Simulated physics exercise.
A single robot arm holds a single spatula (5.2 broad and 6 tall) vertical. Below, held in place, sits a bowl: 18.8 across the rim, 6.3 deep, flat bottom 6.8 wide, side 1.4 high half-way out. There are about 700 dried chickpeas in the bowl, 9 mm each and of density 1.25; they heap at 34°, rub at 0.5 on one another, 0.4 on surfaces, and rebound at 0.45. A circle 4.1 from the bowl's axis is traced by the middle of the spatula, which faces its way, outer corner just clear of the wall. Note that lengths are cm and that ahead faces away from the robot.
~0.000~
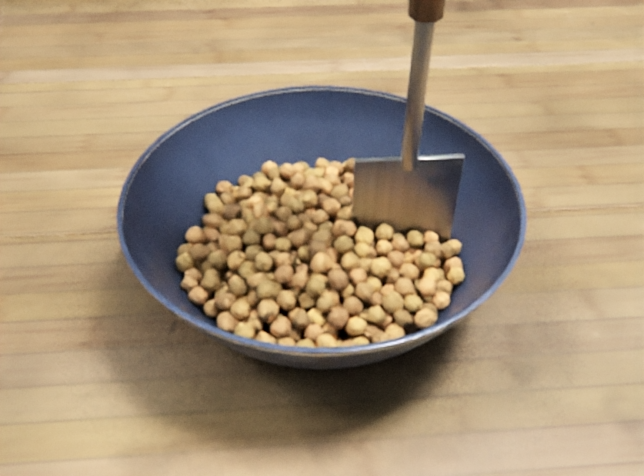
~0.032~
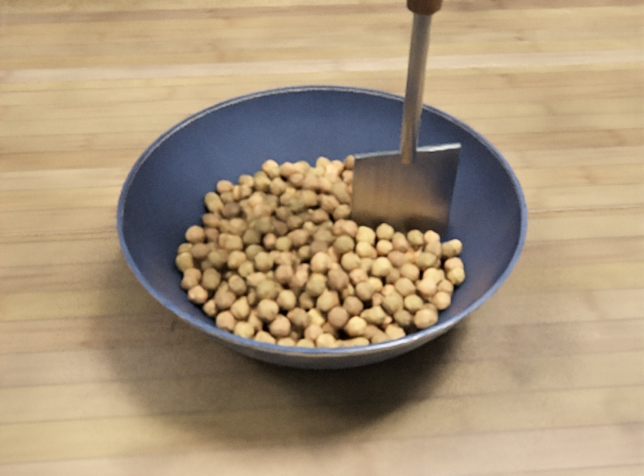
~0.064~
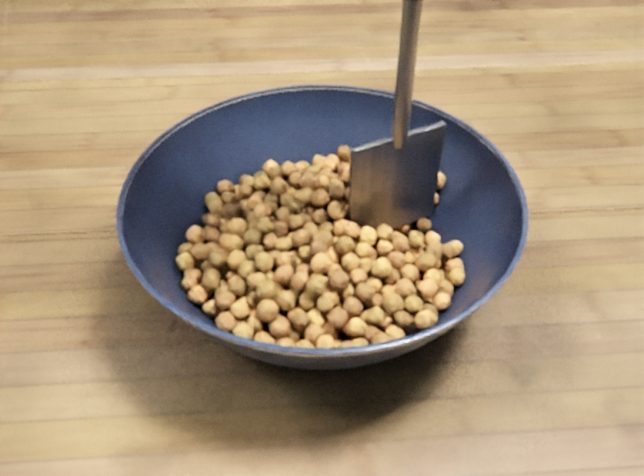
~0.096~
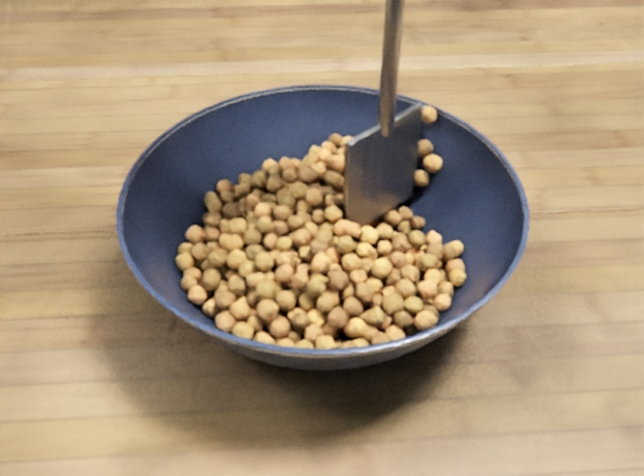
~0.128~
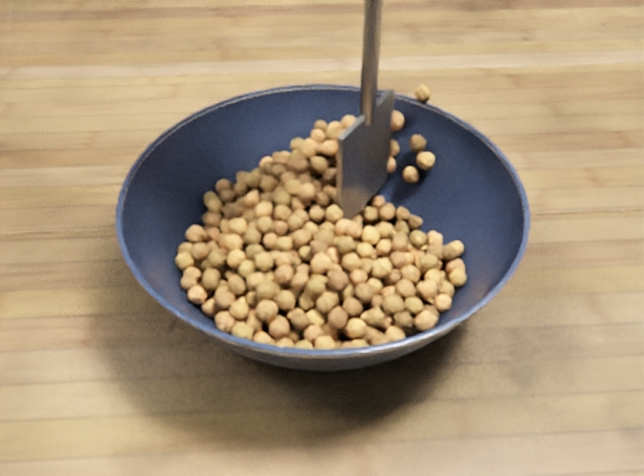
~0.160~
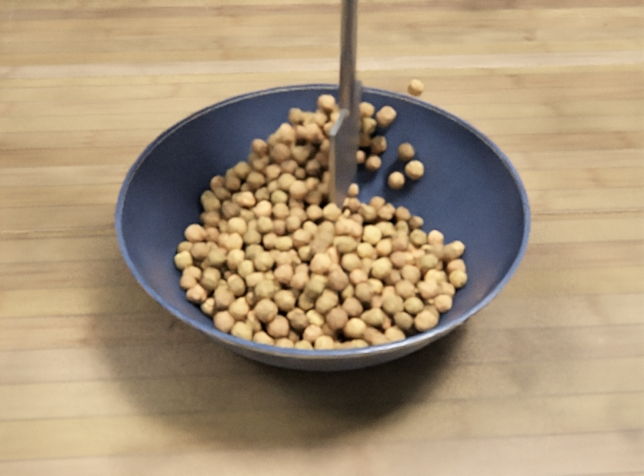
A blue bowl holds chickpeas as a spatula sweeps leftward, pushing some up the far side.
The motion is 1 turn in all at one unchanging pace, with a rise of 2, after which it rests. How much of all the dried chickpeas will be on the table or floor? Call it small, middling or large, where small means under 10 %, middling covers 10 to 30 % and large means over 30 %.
I would call it small.
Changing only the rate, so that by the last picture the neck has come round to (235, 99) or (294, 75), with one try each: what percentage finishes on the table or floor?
About 25 and 10 per cent.
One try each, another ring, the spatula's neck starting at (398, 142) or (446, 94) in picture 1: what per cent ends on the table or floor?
I'd put it at around 0 and 0 percent.
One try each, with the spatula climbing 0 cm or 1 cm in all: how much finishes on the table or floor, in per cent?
Near 10 in a hundred, then 5 in a hundred.
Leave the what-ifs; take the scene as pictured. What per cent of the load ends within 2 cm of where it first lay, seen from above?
Result: Close to 55 per cent of the load.
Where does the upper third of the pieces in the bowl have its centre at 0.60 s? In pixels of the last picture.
Near (382, 278).
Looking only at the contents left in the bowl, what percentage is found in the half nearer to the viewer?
Roughly 50 per cent.
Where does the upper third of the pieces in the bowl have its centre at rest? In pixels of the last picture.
The centre is near pixel (366, 244).
By 0.38 s, 182° round, highest piece 8 above the table; 696 in the bowl, 2 on the table or floor, 6 in flight or on the tool.
By 0.60 s, 294° round, highest piece 8 above the table; 687 in the bowl, 14 on the table or floor, 3 in flight or on the tool.
By 0.91 s, 0° round, highest piece 6 above the table; 683 in the bowl, 21 on the table or floor.
By 1.61 s, 0° round, highest piece 6 above the table; 683 in the bowl, 21 on the table or floor.
Final count, 683 in the bowl, 21 on the table or floor. That is 3 % on the table or floor.
